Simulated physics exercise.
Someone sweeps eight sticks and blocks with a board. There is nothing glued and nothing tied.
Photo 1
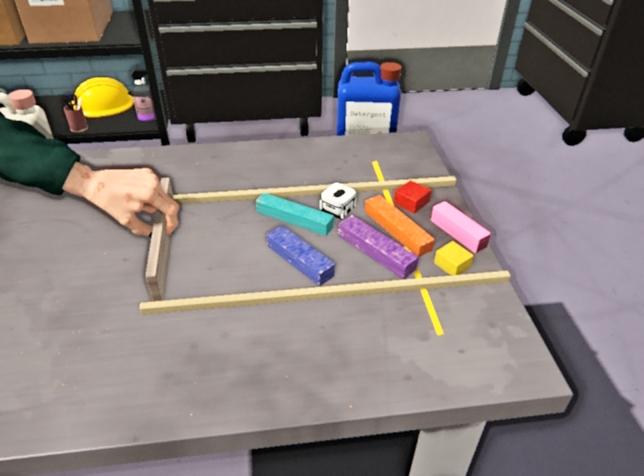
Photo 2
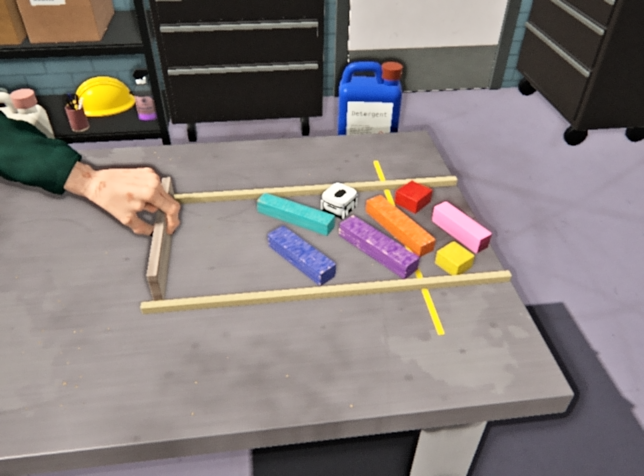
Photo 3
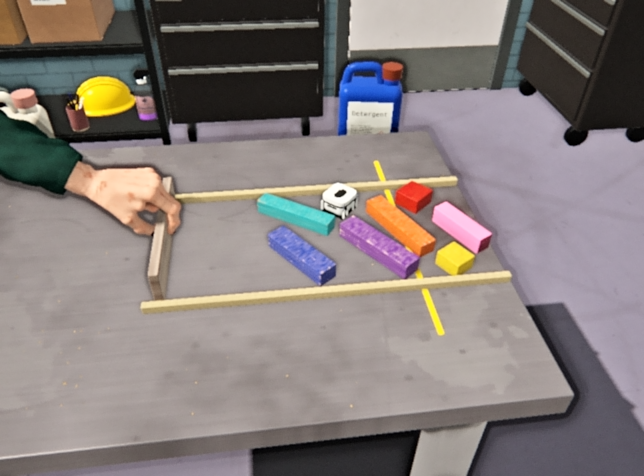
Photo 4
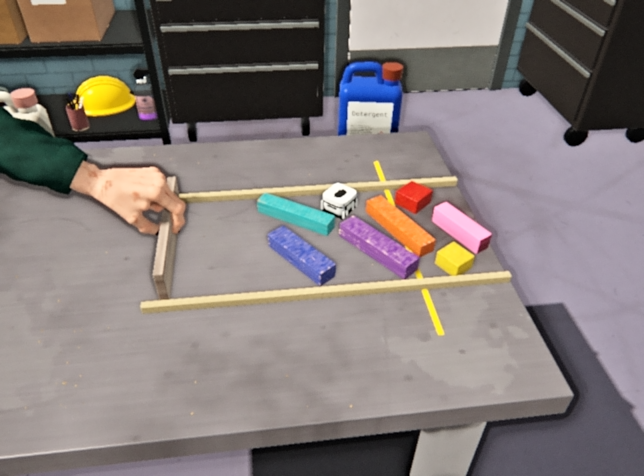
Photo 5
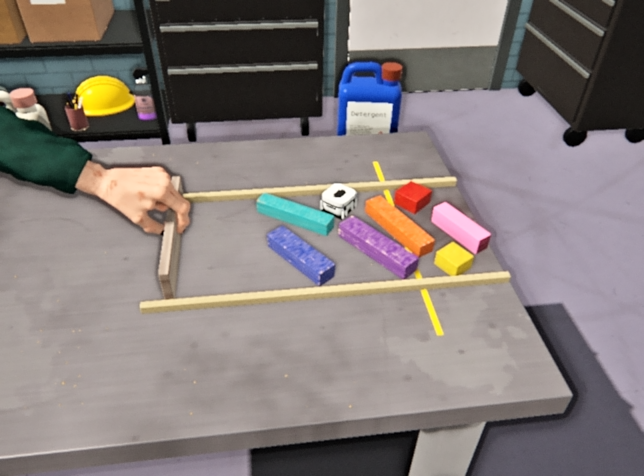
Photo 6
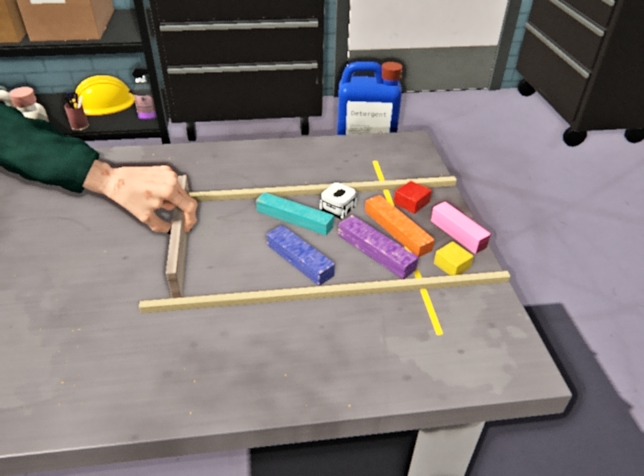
In a workshop with dark drawer cabinets and a blue jug on the floor behind, a grey table is seen from above at an angle. Between two pale wooden strips lie teal, blue, purple, orange and pink bars, red and yellow blocks and a small white case, with yellow tape crossing beneath. From the left, a green-sleeved hand slides an upright board slightly rightward, touching none of them, while the view stays still.
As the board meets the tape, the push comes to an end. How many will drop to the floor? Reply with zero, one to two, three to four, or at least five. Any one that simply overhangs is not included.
It comes to one to two.
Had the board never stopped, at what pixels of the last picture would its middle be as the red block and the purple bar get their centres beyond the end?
Roughly (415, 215); roughly (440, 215).
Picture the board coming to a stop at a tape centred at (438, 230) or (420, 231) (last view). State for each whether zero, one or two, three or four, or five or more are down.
Three to four; 3 or 4.
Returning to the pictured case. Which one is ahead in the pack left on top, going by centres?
Pink stick.
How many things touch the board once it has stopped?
My count gives 2.
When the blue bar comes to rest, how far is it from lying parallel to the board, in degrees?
About 0°.
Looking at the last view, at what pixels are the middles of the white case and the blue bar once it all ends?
In the last picture, roughly (422, 190) and (421, 249).
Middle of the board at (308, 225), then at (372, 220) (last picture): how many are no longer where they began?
So 4, and at the other place 8.
Soon after, none off yet; pink stick at rest near (460, 227); yellow block at rest near (453, 260); red block at rest near (413, 197).
Then, none off yet; pink stick moving near (464, 223); yellow block moved about its own width near (480, 246); red block moved a little near (425, 195).
At rest, the number that fall off is one or two; fallen, yellow block.
